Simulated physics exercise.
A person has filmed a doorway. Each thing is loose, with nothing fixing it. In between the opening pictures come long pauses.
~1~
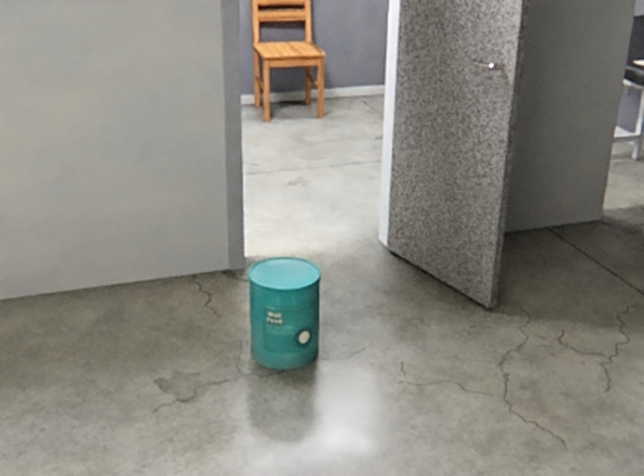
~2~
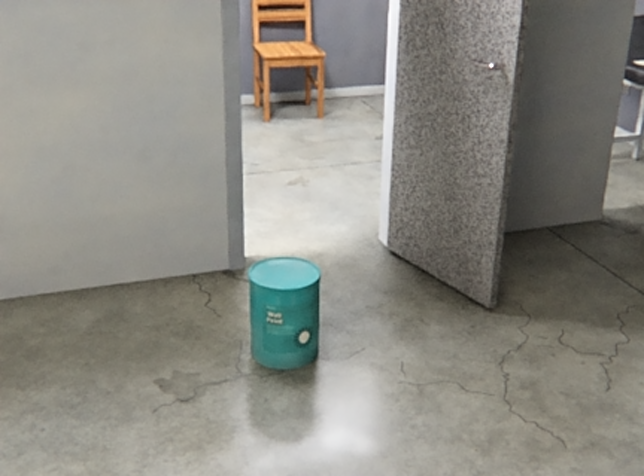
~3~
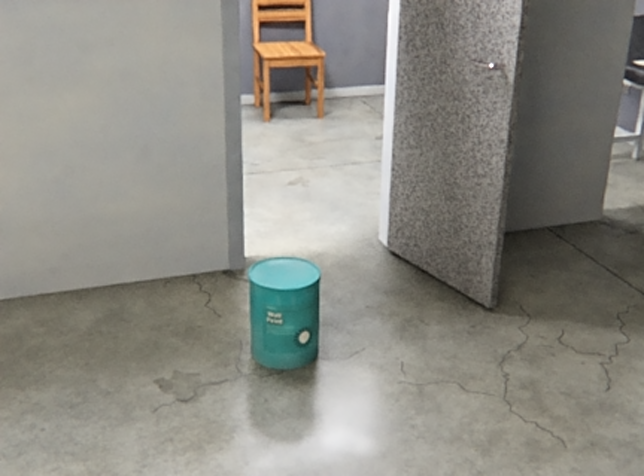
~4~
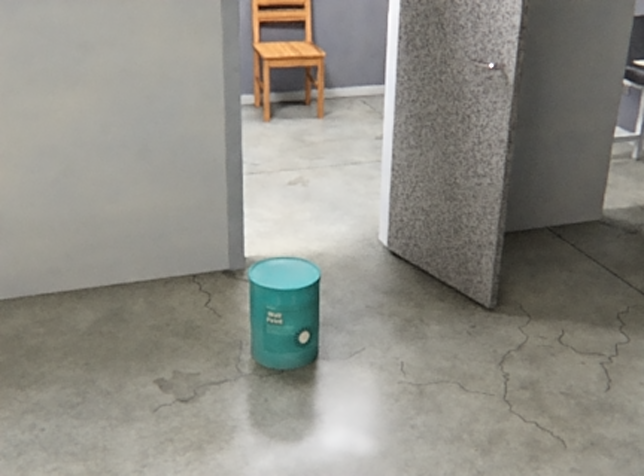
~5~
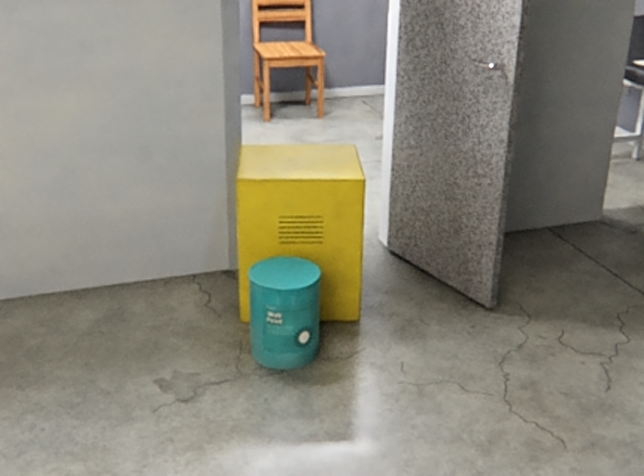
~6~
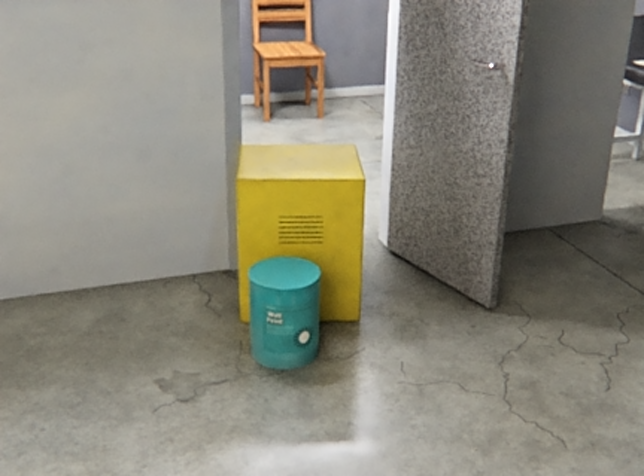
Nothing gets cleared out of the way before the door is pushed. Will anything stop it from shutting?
It comes to rest short of the frame.
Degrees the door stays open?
Some 60°.
Then, 0.70 s later than the last frame, door 90° open.
Then, 1.20 s later than the last frame, door 73° open.
When it is over, door 58° open; both as before. End places, in pixels of the last picture, yellow appliance near (299, 232).
